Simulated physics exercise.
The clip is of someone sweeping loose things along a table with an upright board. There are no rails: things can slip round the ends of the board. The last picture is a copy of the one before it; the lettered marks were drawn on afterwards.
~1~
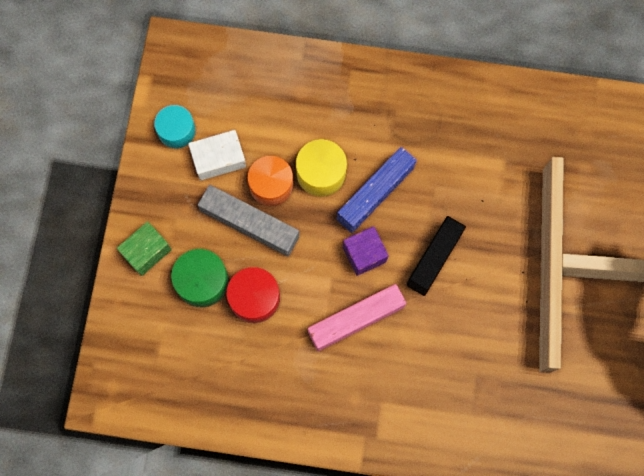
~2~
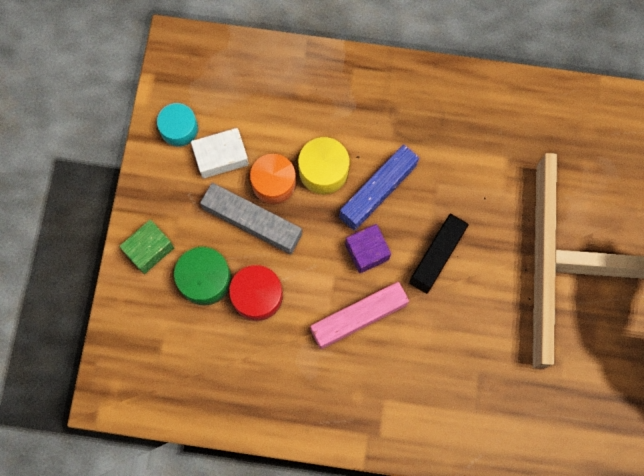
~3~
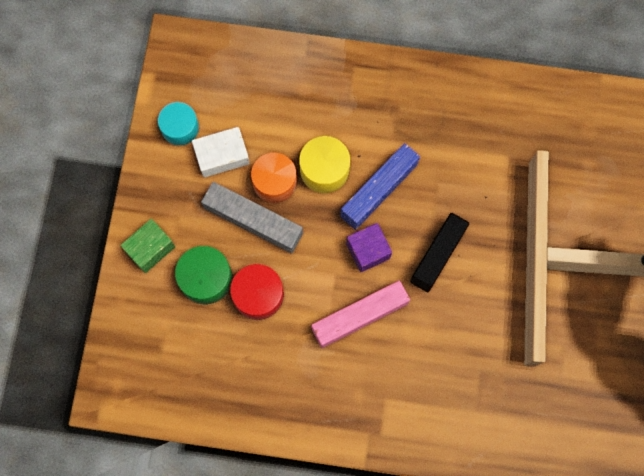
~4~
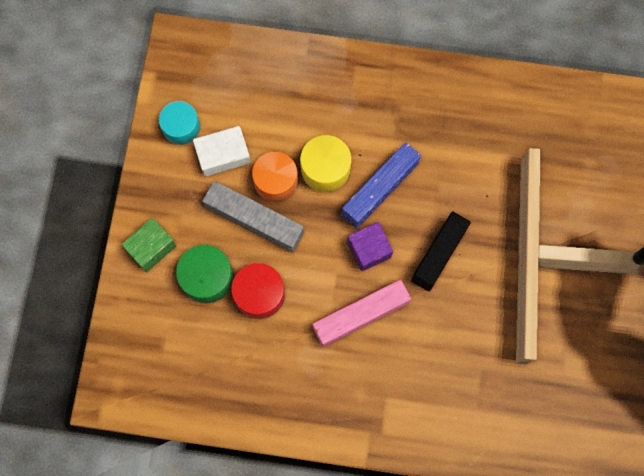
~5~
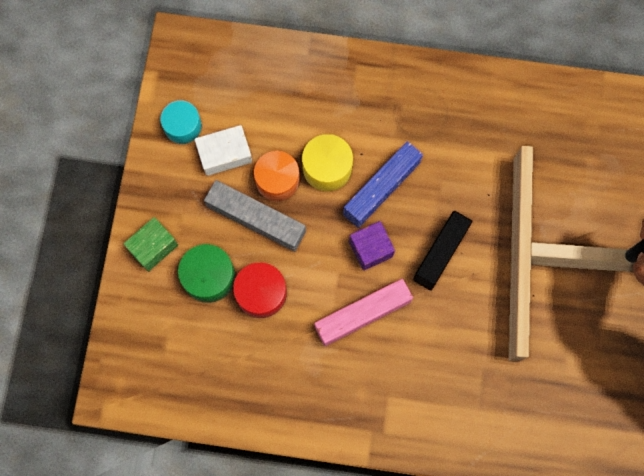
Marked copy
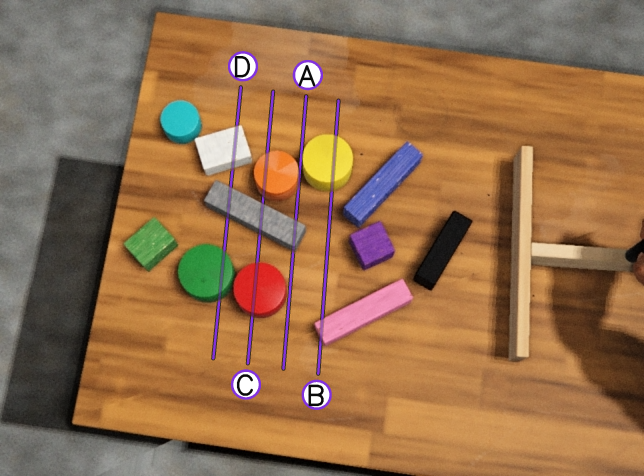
In this clip, a wooden board attached to a handle slides slowly a short way left across a wooden table, approaching a black stick, while the scattered colourful blocks, bars and round tins remain in place, untouched.
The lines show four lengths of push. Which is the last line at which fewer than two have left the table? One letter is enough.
D.
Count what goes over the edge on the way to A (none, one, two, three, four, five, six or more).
By then, none.
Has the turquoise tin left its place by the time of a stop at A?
By then, no.
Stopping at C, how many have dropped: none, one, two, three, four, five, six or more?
In all, none.
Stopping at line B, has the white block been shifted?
By then, no.
On the marked copy, A at (295, 227); B at (329, 232); C at (261, 222); D at (228, 218).
Following D. Soon after the start, board (419, 234); pink bar (350, 318); blue bar (379, 185).
Later, board (312, 219); grey bar (202, 204); white block (220, 148).
In the end, board (229, 207); green block (117, 225); turquoise tin (155, 93); none fallen.
As for the rest, A is within the limit but short; B is within the limit but short; C is within the limit but short.
